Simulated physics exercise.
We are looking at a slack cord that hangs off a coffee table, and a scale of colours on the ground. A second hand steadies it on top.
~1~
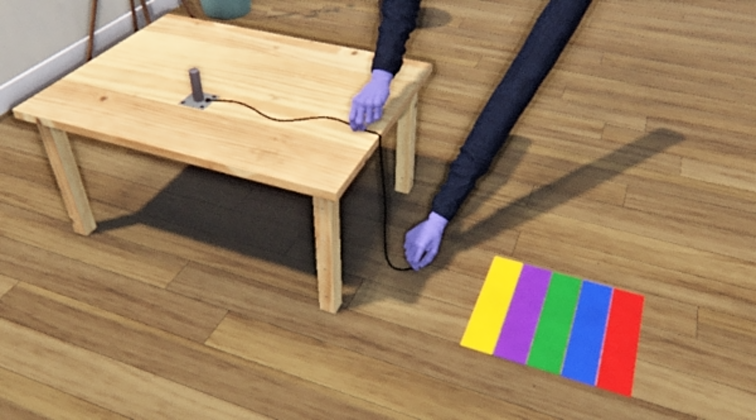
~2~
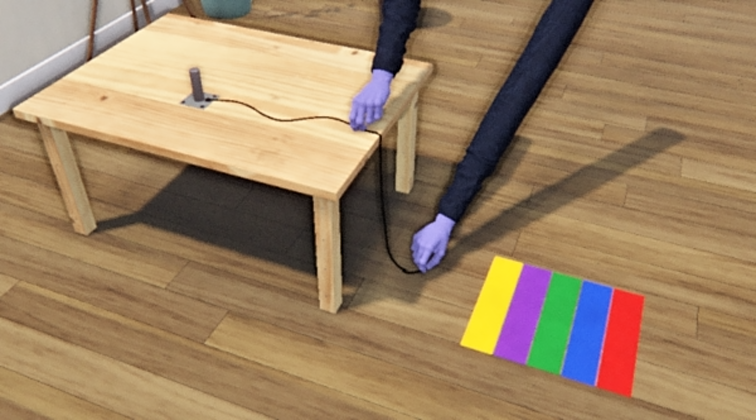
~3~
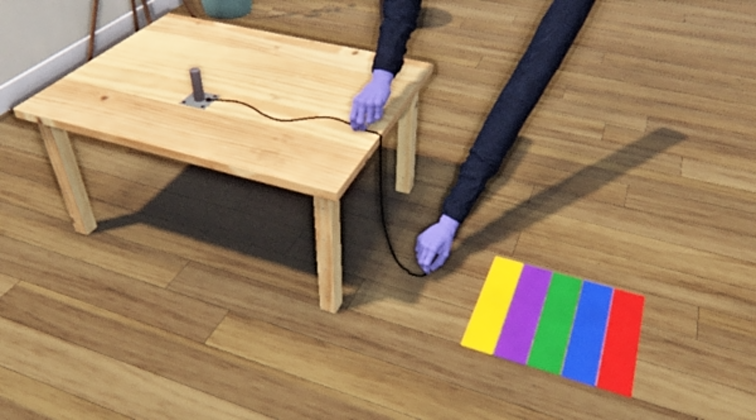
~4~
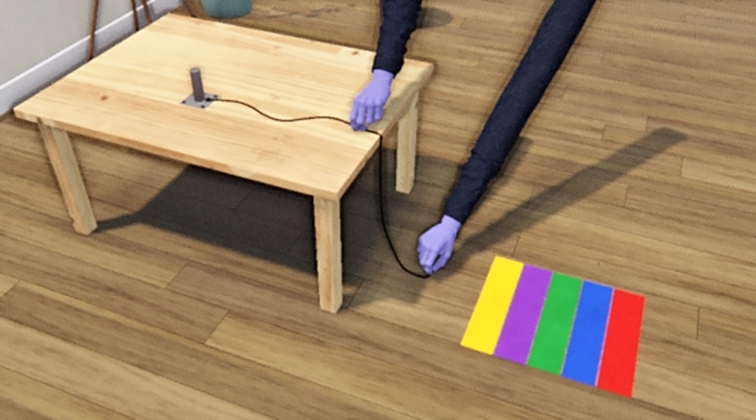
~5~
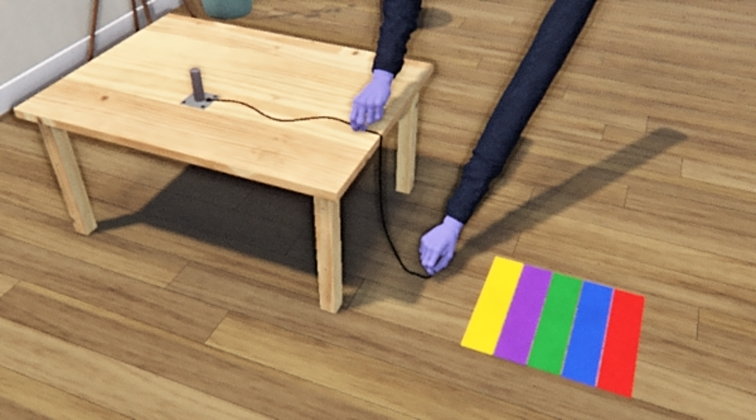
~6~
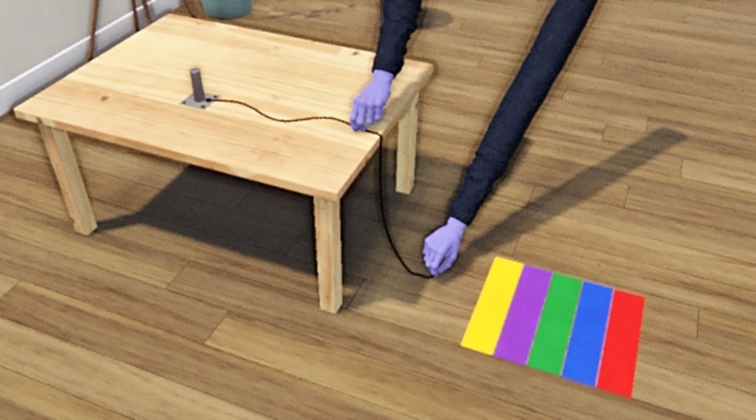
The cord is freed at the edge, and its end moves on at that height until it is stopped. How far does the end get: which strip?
The purple one.
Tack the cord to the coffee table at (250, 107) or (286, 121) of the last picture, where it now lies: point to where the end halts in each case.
The places are (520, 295) and (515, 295).
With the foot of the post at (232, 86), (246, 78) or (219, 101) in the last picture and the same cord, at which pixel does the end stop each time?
In that order: (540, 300), (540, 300) and (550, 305).
Soon after, end near (466, 280); short of the strips.
Then, end near (502, 290); over yellow.
At full stretch, end near (524, 296); over purple. It halts on the purple strip.
